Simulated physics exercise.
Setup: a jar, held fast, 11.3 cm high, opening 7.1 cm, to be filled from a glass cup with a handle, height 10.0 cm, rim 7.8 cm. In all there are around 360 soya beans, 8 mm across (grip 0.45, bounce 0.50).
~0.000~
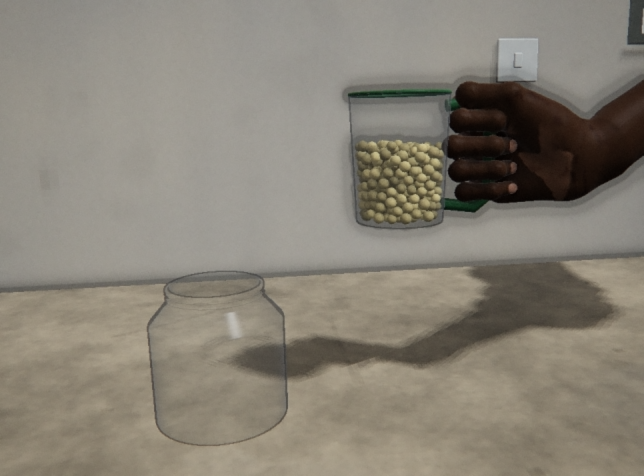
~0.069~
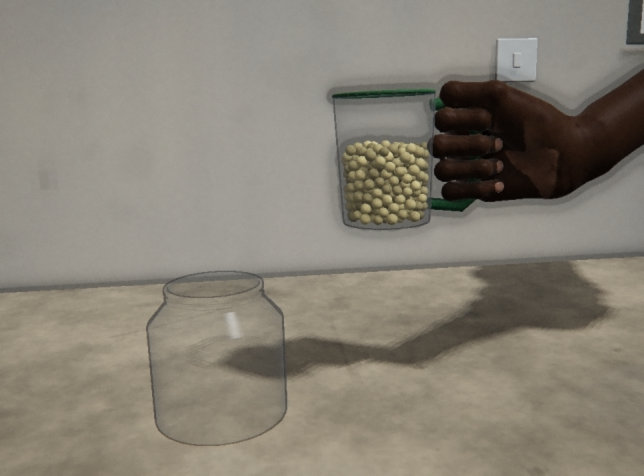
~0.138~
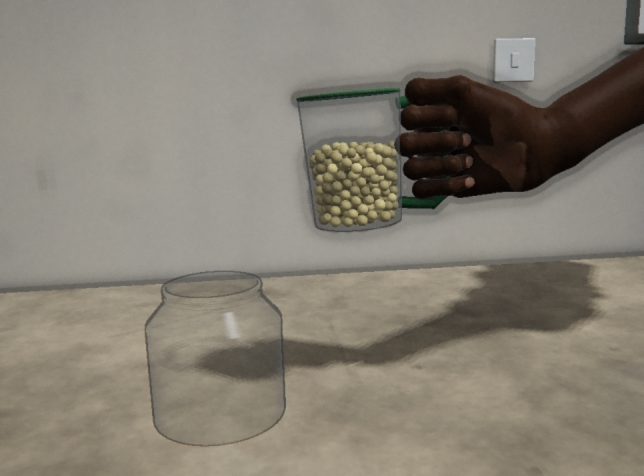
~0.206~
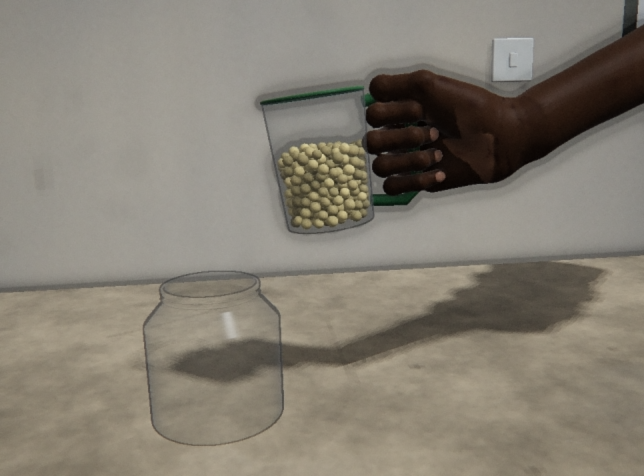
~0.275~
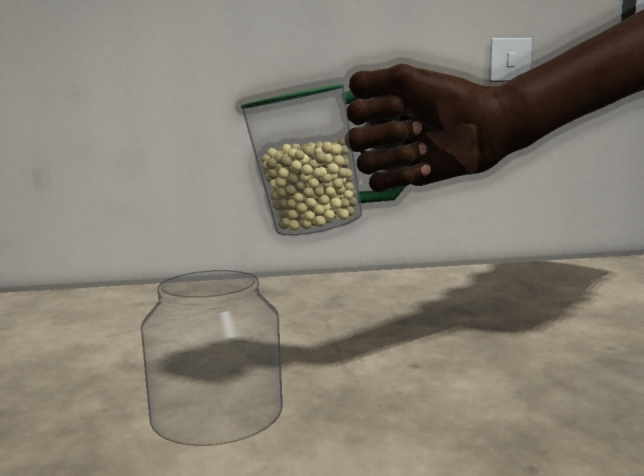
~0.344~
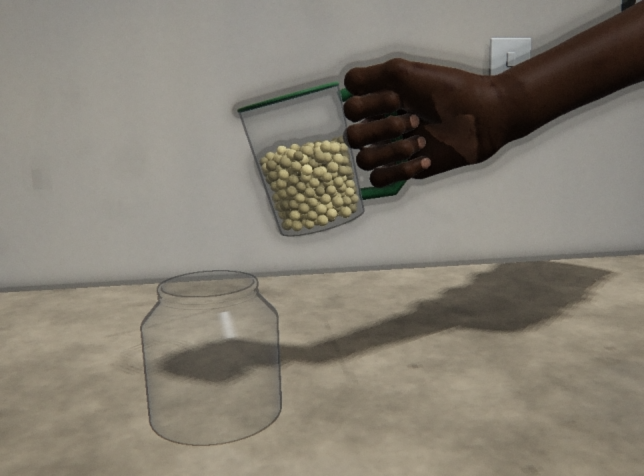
A hand moves a glass cup of soya beans left and tilts it slightly leftward.
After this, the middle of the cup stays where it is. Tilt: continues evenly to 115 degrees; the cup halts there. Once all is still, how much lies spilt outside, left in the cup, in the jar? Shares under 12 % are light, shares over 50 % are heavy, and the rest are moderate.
Outcome: Spilt: Marginal; still above: Marginal; jar: Dominant.
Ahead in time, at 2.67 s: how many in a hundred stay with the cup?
15 %.
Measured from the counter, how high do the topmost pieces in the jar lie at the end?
About 4.0 centimetres above the counter.
After 1.32 s, tilt 60 degrees; the cup holds 100 %, the jar 0 %.
Then, at 1.98 s, tilt 92 degrees; the cup holds 100 %, the jar 0 %.
After 2.67 s, tilt 115 degrees; the cup holds 15 %, the jar 80 %.
By 3.5 s all is still; spilt 0 %, still above 0 %, jar 100 %.
